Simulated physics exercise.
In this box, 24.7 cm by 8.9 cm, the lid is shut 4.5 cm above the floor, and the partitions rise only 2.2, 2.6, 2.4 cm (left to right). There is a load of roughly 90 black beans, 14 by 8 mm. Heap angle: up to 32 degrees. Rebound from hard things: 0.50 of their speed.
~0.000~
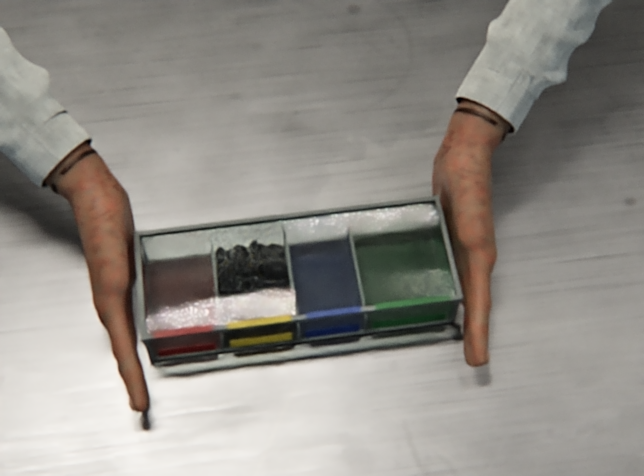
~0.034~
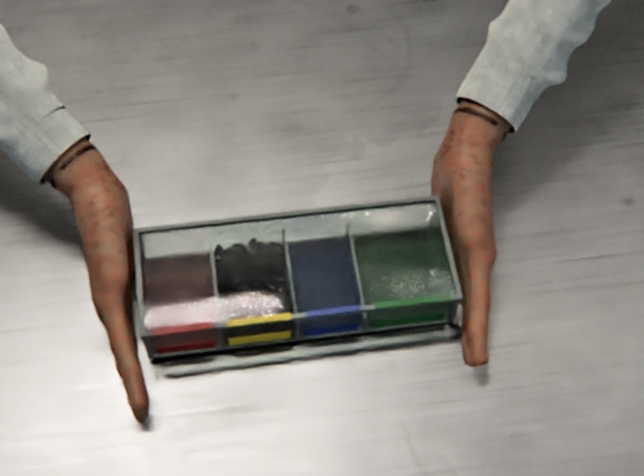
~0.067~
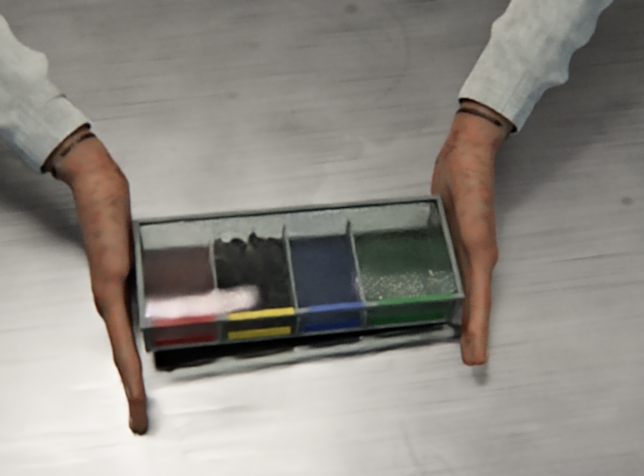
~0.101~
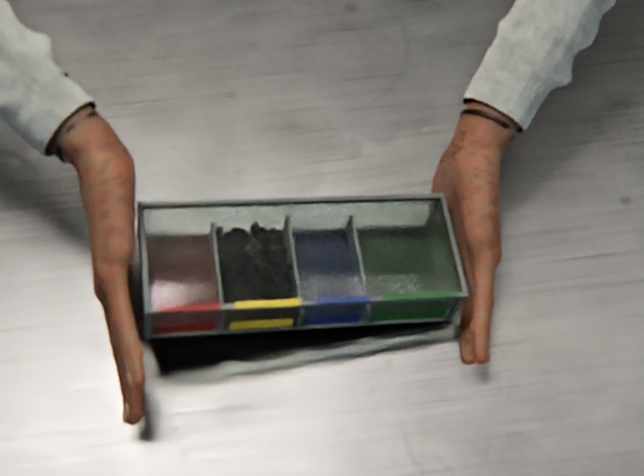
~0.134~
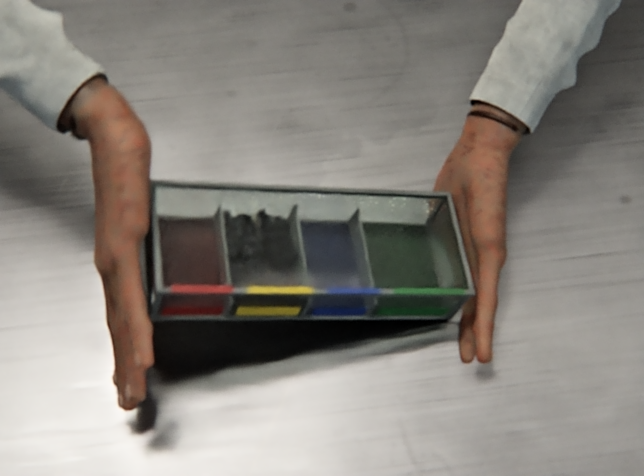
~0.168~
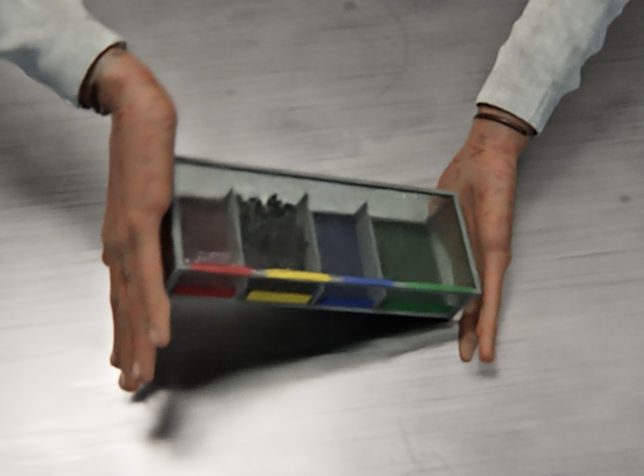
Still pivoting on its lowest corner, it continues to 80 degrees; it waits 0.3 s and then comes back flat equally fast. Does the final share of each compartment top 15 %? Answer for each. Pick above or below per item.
Red compartment = below; blue compartment = below; green compartment = above; yellow compartment = above.
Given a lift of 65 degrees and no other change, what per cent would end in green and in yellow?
Green: 20 per cent; yellow: 60 per cent.
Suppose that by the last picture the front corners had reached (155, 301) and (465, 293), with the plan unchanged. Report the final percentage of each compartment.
Red 0; blue 5; green 50; yellow 45.
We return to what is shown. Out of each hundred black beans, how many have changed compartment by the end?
70 percent.
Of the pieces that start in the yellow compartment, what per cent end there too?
Close to 30 in a hundred.
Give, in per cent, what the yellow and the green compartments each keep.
In the yellow compartment 30 percent, in the green 65 percent.
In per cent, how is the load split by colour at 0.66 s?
Red 0 %, blue 20 %, green 40 %, yellow 40 %.
After 0.66 s, tilt 80 degrees; blue 20 %, green 40 %, yellow 40 %.
After 0.99 s, tilt 47 degrees; blue 5 %, green 65 %, yellow 30 %.
After 1.41 s, tilt 0 degrees; blue 5 %, green 65 %, yellow 30 %.
In the end, at 1.9 s, red 0 %, blue 5 %, green 65 %, yellow 30 %.
